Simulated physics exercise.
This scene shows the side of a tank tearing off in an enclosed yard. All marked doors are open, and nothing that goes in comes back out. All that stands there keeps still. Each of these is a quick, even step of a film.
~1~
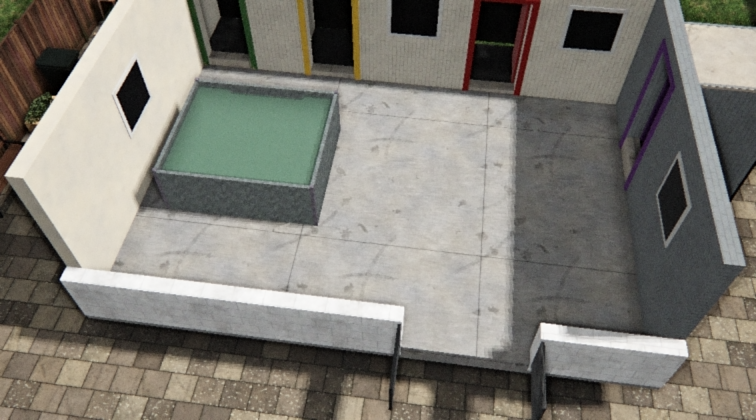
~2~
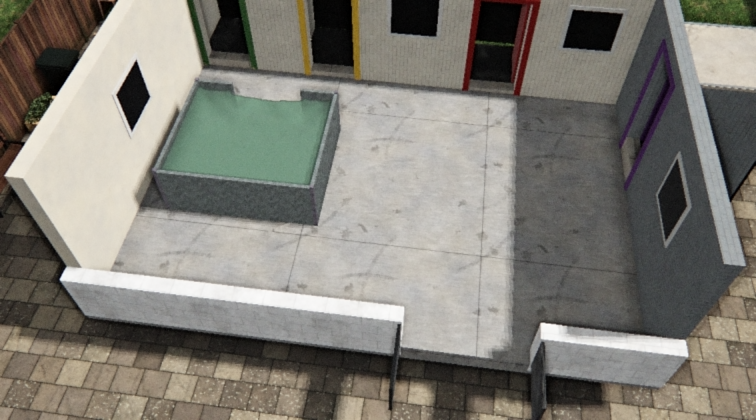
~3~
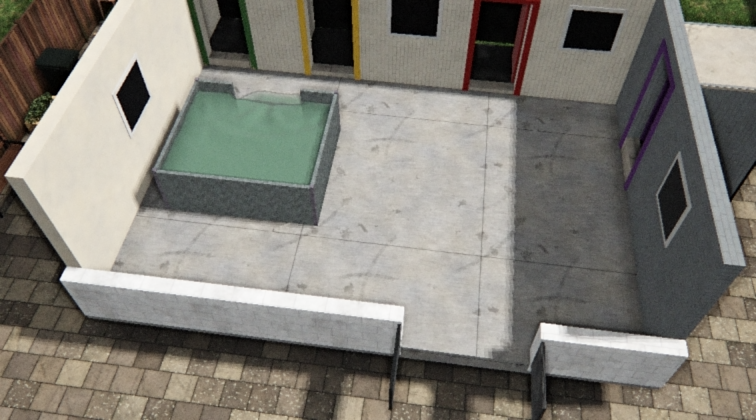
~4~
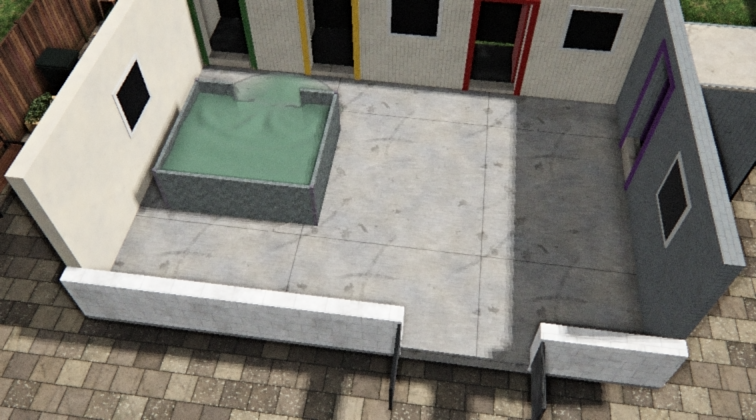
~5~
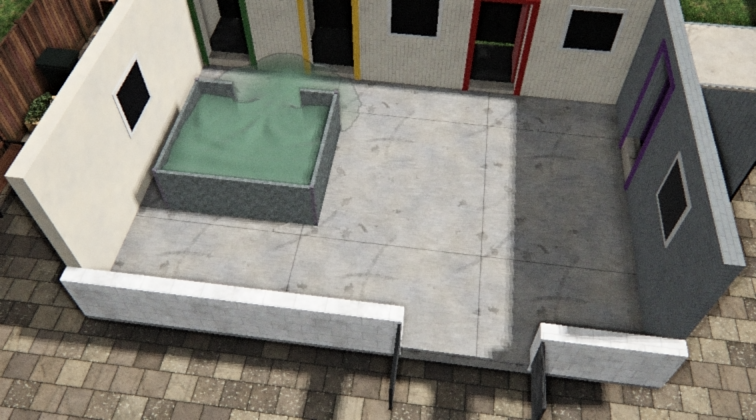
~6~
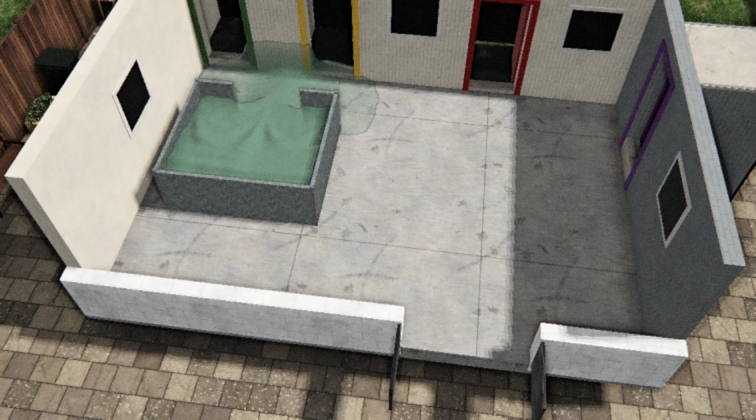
In the video, a gray tank of green water stands still in a walled yard until a gap opens in its far side, and water pours out through it, spreading over the floor toward the colored doorways and rightward.
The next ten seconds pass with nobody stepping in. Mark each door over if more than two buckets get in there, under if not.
Purple door - under; green door - over; red door - under; yellow door - over.
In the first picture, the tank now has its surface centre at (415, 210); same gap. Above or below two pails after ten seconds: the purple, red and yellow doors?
As I see it, purple stays within limits, red gets swamped, and yellow gets swamped.
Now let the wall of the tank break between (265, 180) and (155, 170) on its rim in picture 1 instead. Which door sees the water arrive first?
I'd go with the green door.
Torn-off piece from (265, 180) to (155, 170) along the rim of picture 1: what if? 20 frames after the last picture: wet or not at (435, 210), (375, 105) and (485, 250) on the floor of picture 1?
Point by point: Swamped, untouched and swamped.
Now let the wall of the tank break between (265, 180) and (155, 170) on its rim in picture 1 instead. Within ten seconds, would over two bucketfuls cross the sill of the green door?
The green door ends up above.
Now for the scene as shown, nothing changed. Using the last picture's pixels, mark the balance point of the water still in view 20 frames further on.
The balance point is around (295, 145).
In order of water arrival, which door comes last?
I'd go with the purple-painted one.
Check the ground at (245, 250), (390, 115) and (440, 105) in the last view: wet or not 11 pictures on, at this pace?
Result, in that order: Not wetted / wetted / wetted.
A moment on, water covers 15 % of the floor; the purple door not reached, the green door over two buckets in, the red door not reached, the yellow door far over two buckets in.
Next, water covers 25 % of the floor; the purple door not reached, the green door far over two buckets in, the red door wet at the sill, nothing in, the yellow door far over two buckets in.
Then, water covers 55 % of the floor; the purple door wet at the sill, nothing in, the green door far over two buckets in, the red door wet at the sill, nothing in, the yellow door far over two buckets in.
Later, water covers 90 % of the floor; the purple door wet at the sill, nothing in, the green door far over two buckets in, the red door wet at the sill, nothing in, the yellow door far over two buckets in.
In the end, water covers 95 % of the floor; the purple door wet at the sill, nothing in, the green door far over two buckets in, the red door wet at the sill, nothing in, the yellow door far over two buckets in.
